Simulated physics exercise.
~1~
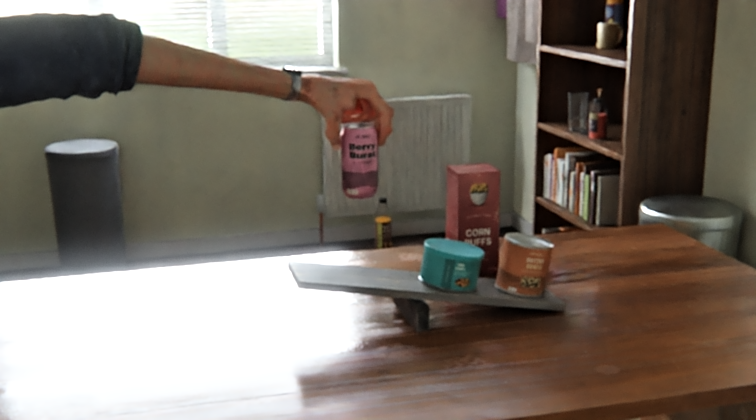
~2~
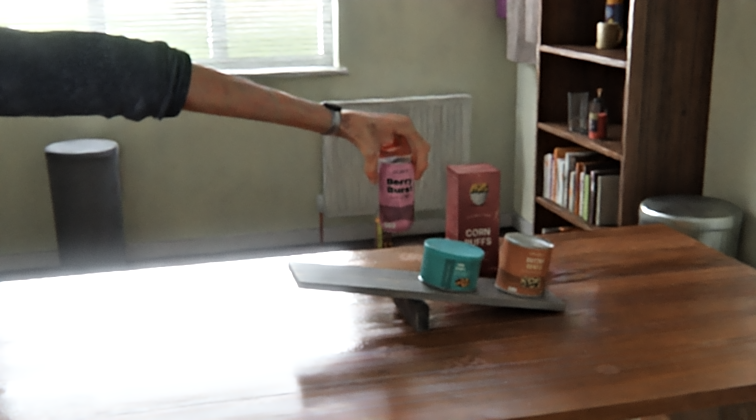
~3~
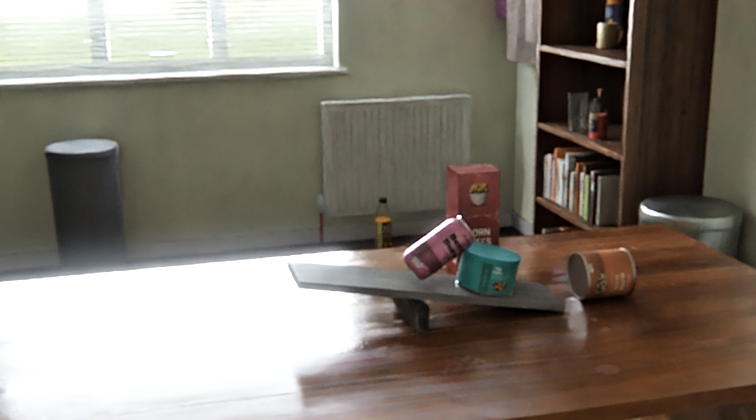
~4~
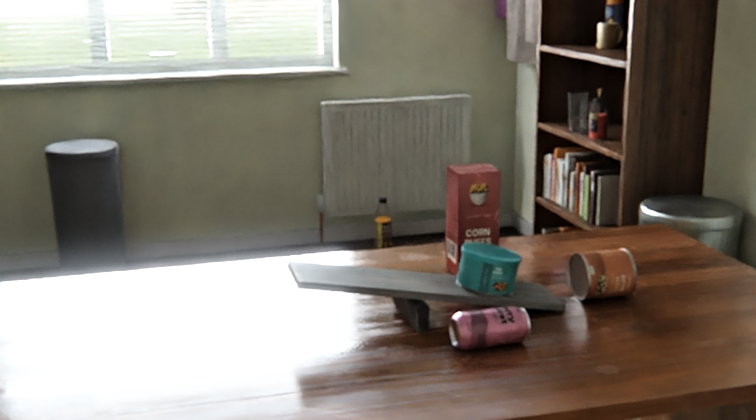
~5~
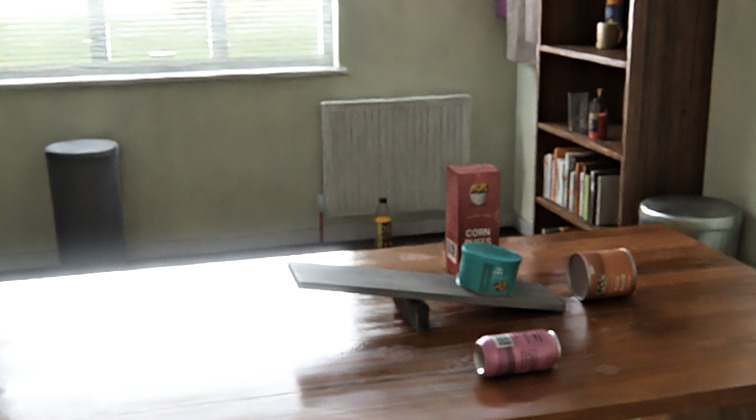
The footage shows a hand lowering a pink can over a tilted grey plank holding a turquoise tub and an orange tin, then letting go; the can tips and rolls onto the table, the tub shifts slightly right, and the tin ends on its side beyond the plank, which stays right-end low.
